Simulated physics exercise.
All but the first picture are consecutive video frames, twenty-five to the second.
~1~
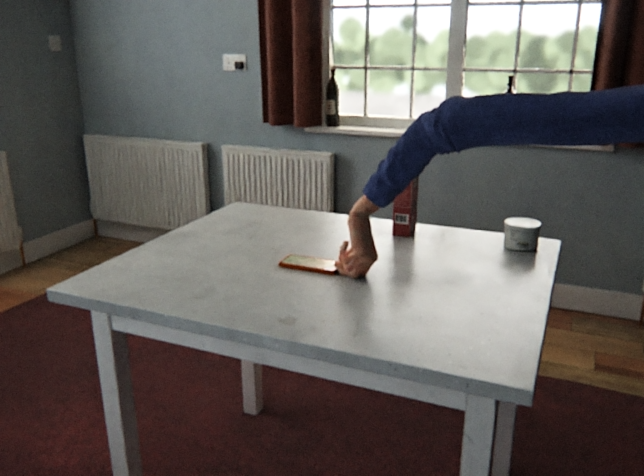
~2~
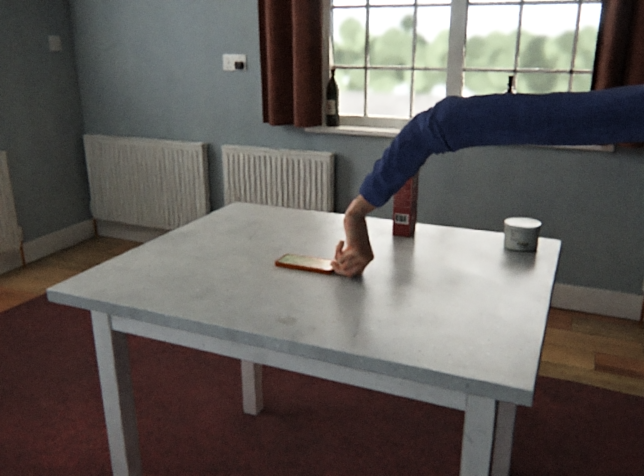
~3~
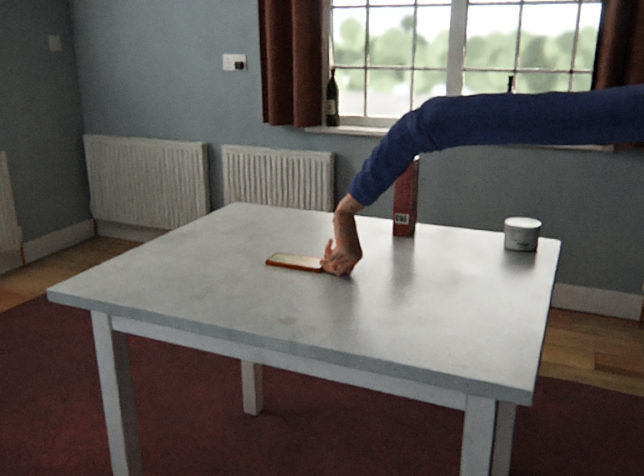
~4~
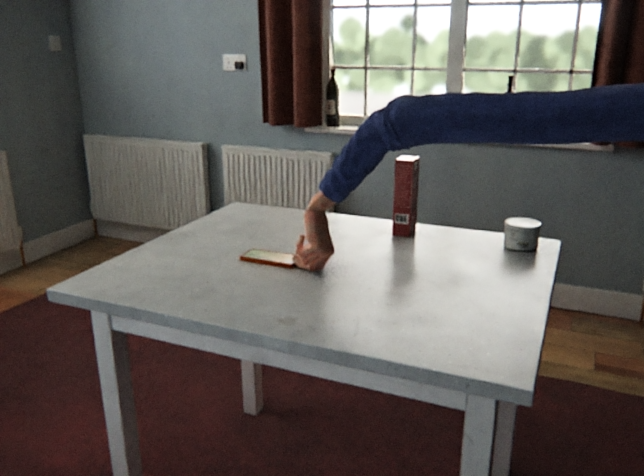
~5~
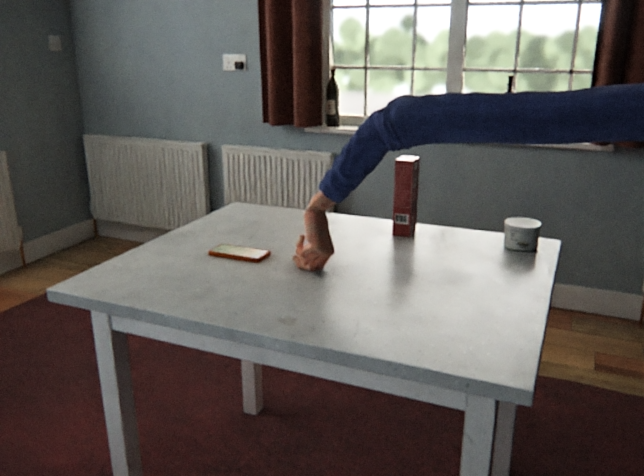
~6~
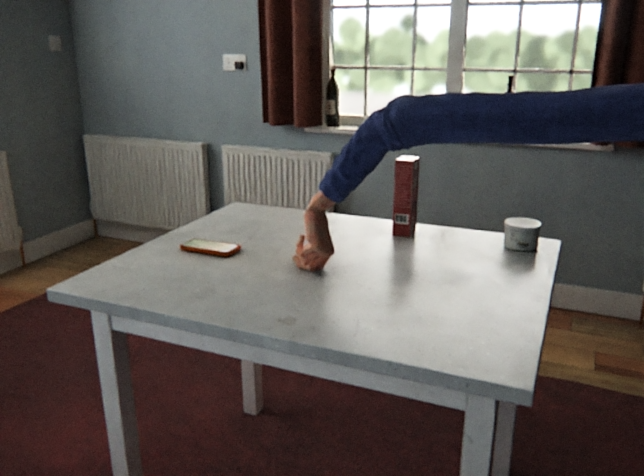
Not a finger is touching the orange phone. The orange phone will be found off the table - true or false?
True.
Then, 0.10 s after the last picture, orange phone now off the table.
Then, 0.30 s after the last picture, things are still on the move.
Then, 0.50 s after the last picture, as before.
By the end, off the table, orange phone.
